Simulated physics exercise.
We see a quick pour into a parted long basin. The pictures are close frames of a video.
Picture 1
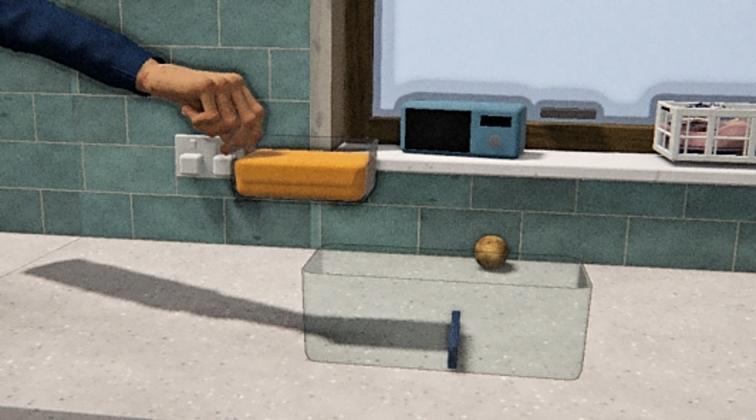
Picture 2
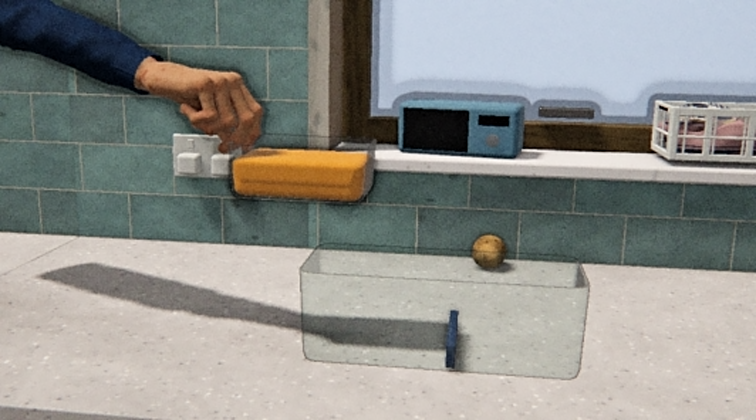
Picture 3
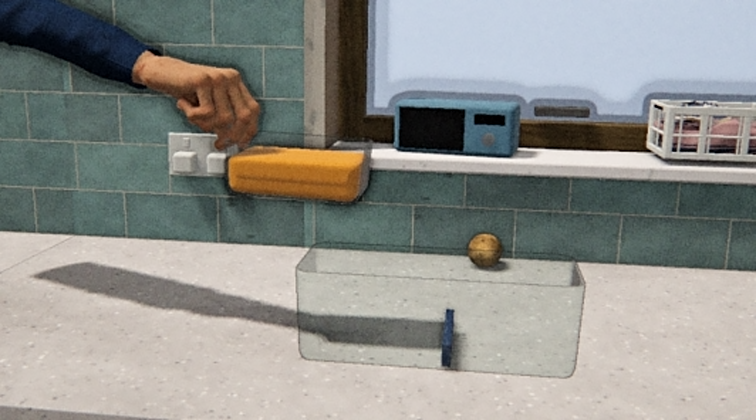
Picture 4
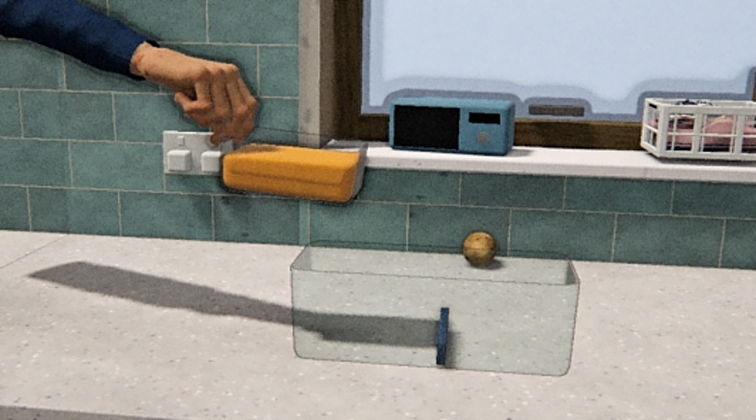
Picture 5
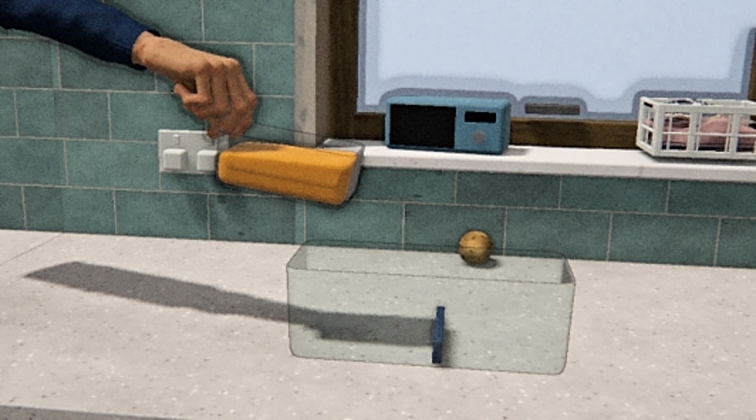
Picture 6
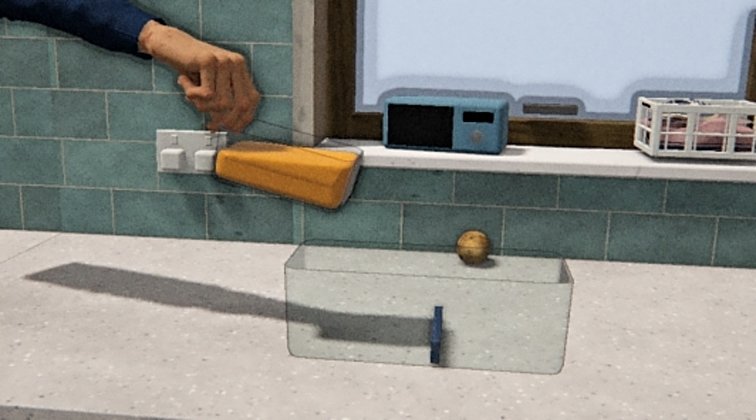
An orange container below a hand at the upper left tilts slowly, its right end dipping, while the hand stays nearly still and the view drifts slightly right. Below it, a long clear basin with a dark blue upright divider stands on a pale speckled counter, a brownish ball near its back rim. Seen from the front, the kitchen has green tiles, and a blue radio and white basket line the windowsill.
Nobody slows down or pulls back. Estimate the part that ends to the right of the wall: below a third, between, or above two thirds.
In the end under a third is right of the wall.
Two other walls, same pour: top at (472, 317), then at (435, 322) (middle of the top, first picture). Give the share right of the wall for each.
The first gives 5 %, the second 20 %.
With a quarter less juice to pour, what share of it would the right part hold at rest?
Some 15 per cent.
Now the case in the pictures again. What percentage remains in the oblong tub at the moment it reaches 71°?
About 30 per cent.
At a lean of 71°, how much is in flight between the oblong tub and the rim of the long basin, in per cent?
Close to 40 per cent.
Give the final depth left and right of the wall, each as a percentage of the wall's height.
The left part 70 per cent, the right part 30.
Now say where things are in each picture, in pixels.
In the first picture, it leans 0°; its right rim is at (373, 146); the juice meets the walls at (245, 155) and (371, 160); the long basin's rim runs from (312, 258) to (586, 274); the wall's top is at (455, 329).
In the second picture, it leans 1°; its right rim is at (371, 146); the juice meets the walls at (243, 154) and (369, 159).
In the third picture, it leans 2°; its right rim is at (368, 147); the juice meets the walls at (240, 152) and (365, 160).
In the fourth picture, it leans 5°; its right rim is at (363, 149); the juice meets the walls at (234, 150) and (361, 159).
In the fifth picture, it leans 9°; its right rim is at (360, 152); the juice meets the walls at (231, 148) and (358, 160).
In the sixth picture, it leans 13°; its right rim is at (359, 158); the juice meets the walls at (229, 148) and (357, 160).
A moment on, the oblong tub is tipped part way and 30 per cent is still to pour, 28 is left of the wall and 0 right of it.
Next, the oblong tub is tipped right over and 5 per cent is still to pour, 69 is left of the wall and 14 right of it.
Then the oblong tub is tipped right over and 0 per cent is still to pour, 76 is left of the wall and 17 right of it.
Later the oblong tub is tipped right over and 0 per cent is still to pour, 71 is left of the wall and 22 right of it.
In the end 71 per cent lies left of the wall, 22 right of it and 8 outside.
